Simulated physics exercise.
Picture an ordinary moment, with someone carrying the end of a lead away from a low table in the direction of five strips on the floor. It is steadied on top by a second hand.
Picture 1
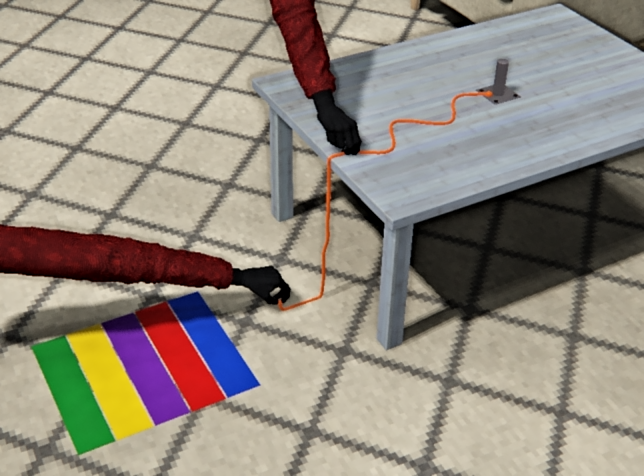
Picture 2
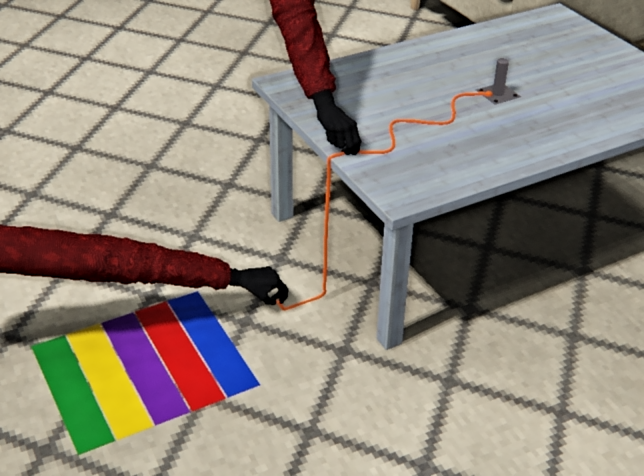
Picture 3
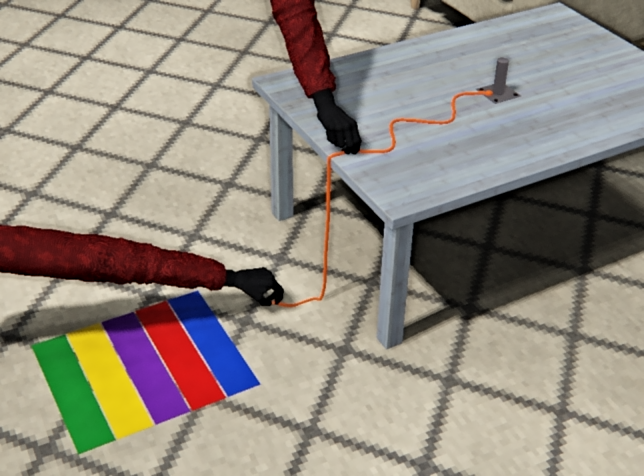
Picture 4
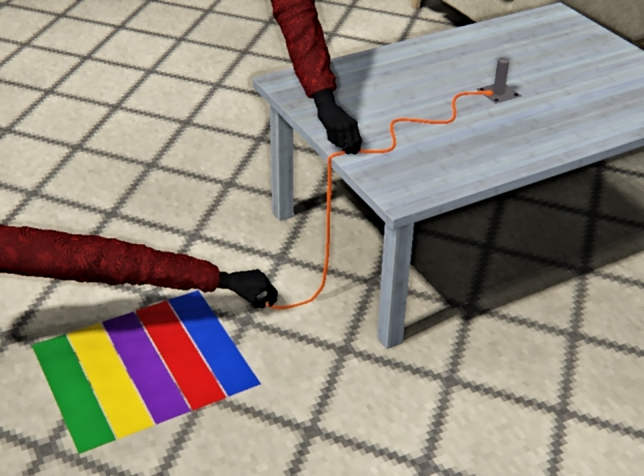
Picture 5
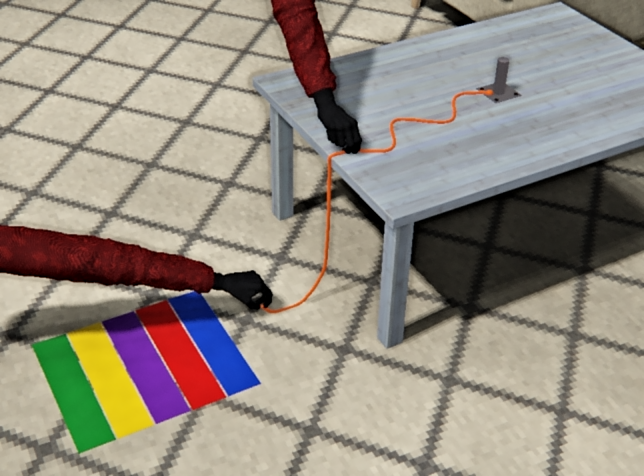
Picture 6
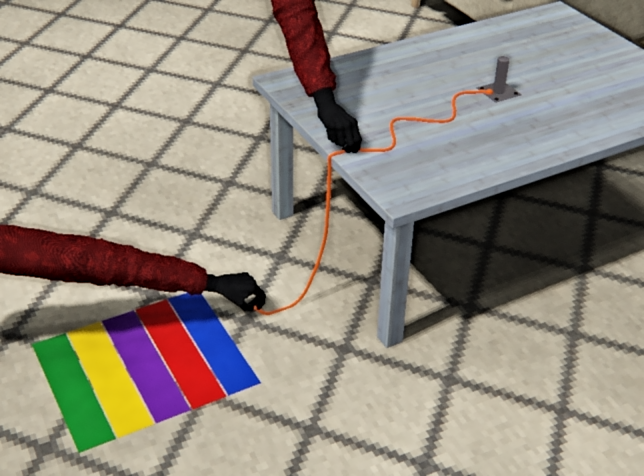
On a pale floor crossed by a grid of dark lines, a low grey table is seen from above at an angle. An orange lead runs from a small grey upright block on the tabletop, under one black-gloved hand at the edge, down to another holding its end near green, yellow, purple, red and blue strips. The lower hand moves slightly left, drawing the hanging lead into a smoother curve, while the upper hand and view stay still.
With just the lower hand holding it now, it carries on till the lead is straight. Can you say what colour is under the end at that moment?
Yes, it is yellow.
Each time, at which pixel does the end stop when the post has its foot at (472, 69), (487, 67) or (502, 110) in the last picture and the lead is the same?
The places are (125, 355), (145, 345) and (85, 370).
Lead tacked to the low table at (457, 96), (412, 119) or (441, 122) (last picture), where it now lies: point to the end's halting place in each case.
Going through the three tries, you get (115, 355), (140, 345) and (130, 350).
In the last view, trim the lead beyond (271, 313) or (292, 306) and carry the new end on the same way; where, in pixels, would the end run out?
First try: Near (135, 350). Second try: Near (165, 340).
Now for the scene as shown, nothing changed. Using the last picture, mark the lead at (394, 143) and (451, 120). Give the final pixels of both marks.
Roughly at (343, 149), and the other roughly at (425, 118).
A little later, end near (161, 340); over red.
Next, end near (127, 352); over purple.
When it is tight, end near (106, 359); over yellow. The end stops over the yellow strip.
